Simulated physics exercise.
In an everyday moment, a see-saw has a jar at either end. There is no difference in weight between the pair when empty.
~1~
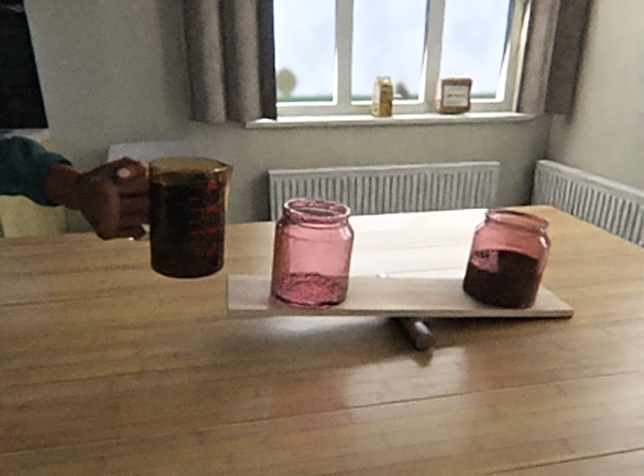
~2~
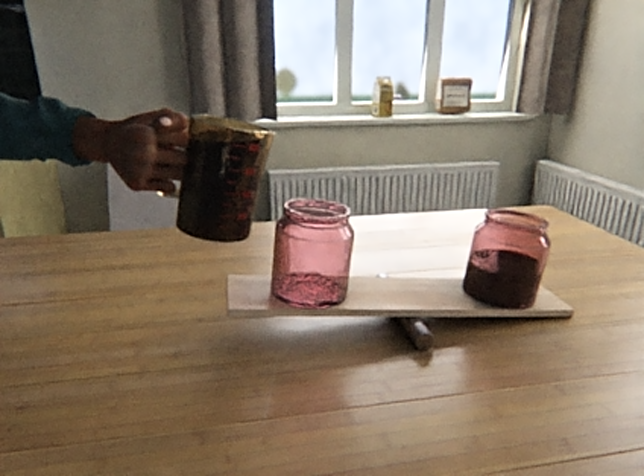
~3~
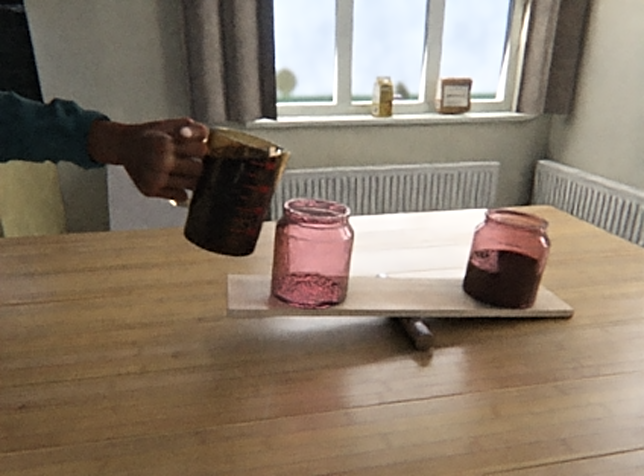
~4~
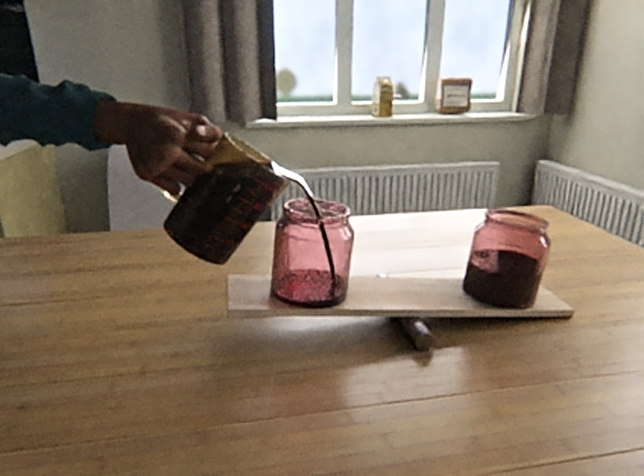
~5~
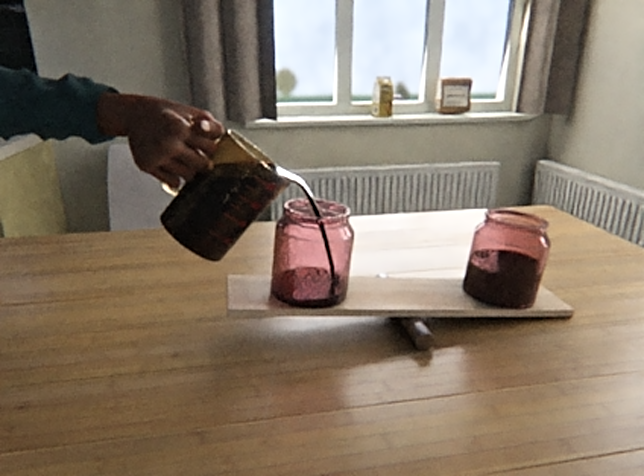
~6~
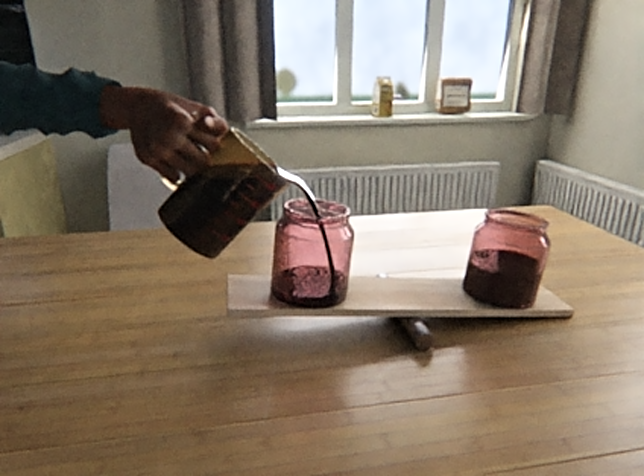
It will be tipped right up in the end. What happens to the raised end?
The raised end drops.
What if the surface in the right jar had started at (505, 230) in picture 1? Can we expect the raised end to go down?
Verdict: Remains as it is.
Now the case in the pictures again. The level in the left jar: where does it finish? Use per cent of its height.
Fill level: About 75 percent.
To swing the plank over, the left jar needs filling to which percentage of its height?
Result: Some 45 per cent.
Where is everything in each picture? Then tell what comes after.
In the first picture, the hand lifts the jug; jug (188, 213) nearly full; left jar (313, 249) empty, raised; right jar (507, 254) about a third full, on the low side.
In the second picture, the jug is brought over; pipe (423, 338); left jar (313, 249) empty.
In the third picture, the jug is brought over; jug (235, 189) nearly full; left jar (313, 249) empty.
In the fourth picture, a stream runs into the left jar; pipe (423, 338); left jar nearly empty, surface at (310, 285); right jar about a third full, surface at (506, 262).
In the fifth picture, a stream runs into the left jar; jug (226, 194) tipped 40° with nearly all of its load; left jar (313, 249) nearly empty.
In the sixth picture, a stream runs into the left jar; pipe (423, 338); left jar nearly empty, surface at (310, 281); right jar about a third full, surface at (506, 262).
Soon after, the left jar is about a third full; the plank leans as before.
Later, the left jar is about two thirds full; the plank has swung over, and that end is down.
In the end, the left jar is about three quarters full; the plank has swung over, and that end is down.
